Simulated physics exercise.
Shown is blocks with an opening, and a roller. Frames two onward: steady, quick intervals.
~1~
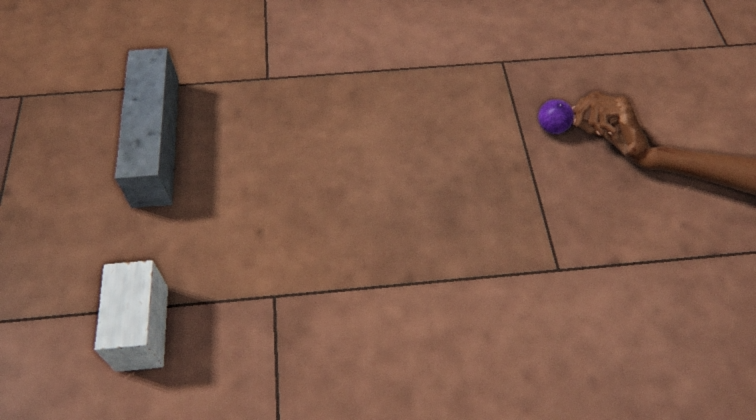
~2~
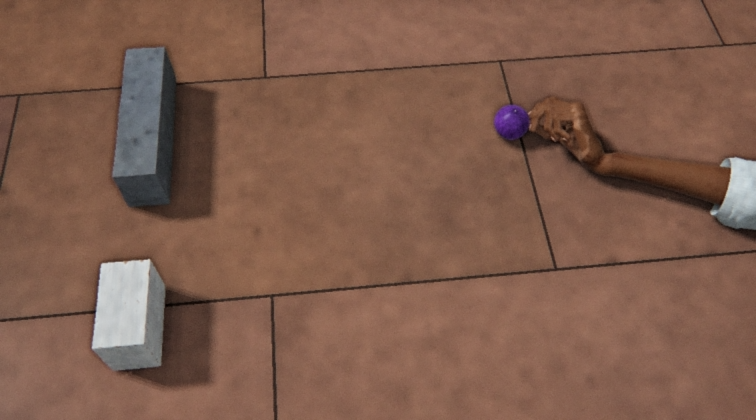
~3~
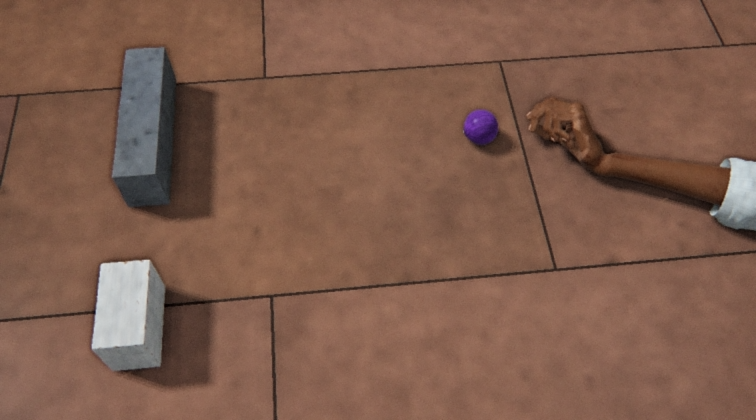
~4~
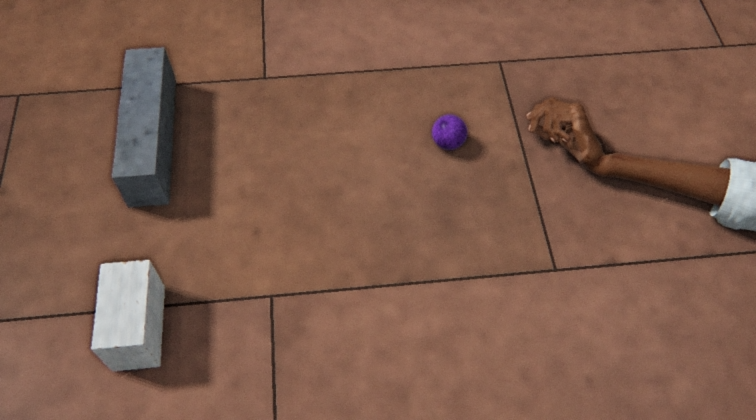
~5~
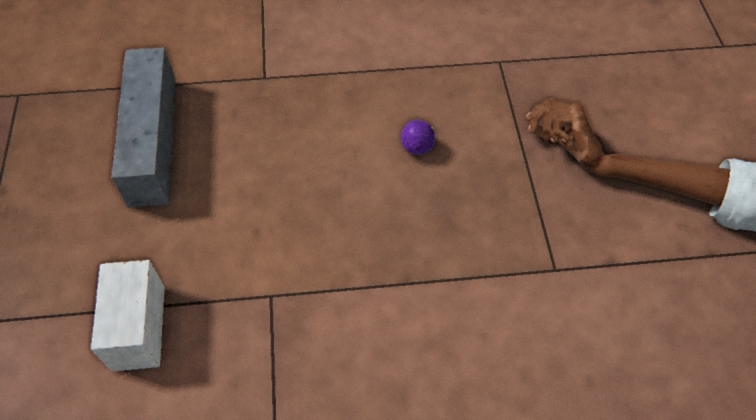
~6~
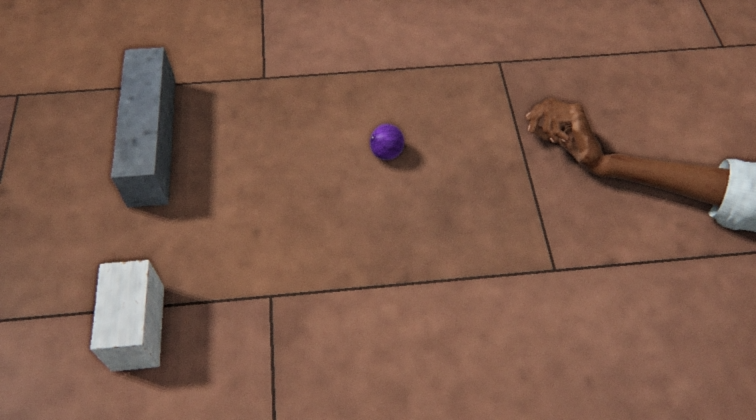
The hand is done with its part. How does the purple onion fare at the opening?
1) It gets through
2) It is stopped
Option 2: It is stopped.
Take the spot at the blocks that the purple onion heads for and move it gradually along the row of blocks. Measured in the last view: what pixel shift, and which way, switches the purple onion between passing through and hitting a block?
It would take a shift of about 28 pixels, down.
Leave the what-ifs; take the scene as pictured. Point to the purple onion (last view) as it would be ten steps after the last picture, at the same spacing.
It should sit around (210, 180) in the last picture's view.
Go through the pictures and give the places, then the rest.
In the first frame, purple onion (556, 117) under the hand; white block (134, 317).
In the second frame, purple onion (512, 122); grey brick (147, 125).
In the third frame, purple onion (480, 128); white block (131, 316).
In the fourth frame, purple onion (450, 133); grey brick (147, 125).
In the fifth frame, purple onion (418, 137); white block (130, 316).
In the sixth frame, purple onion (387, 142); grey brick (146, 125).
Then, 0.26 s past the last view, purple onion coming back near (184, 172).
Then, 0.80 s past the last view, purple onion coming back near (252, 193).
Then, 1.26 s past the last view, purple onion coming back near (296, 208).
Finally, the purple onion is stopped.
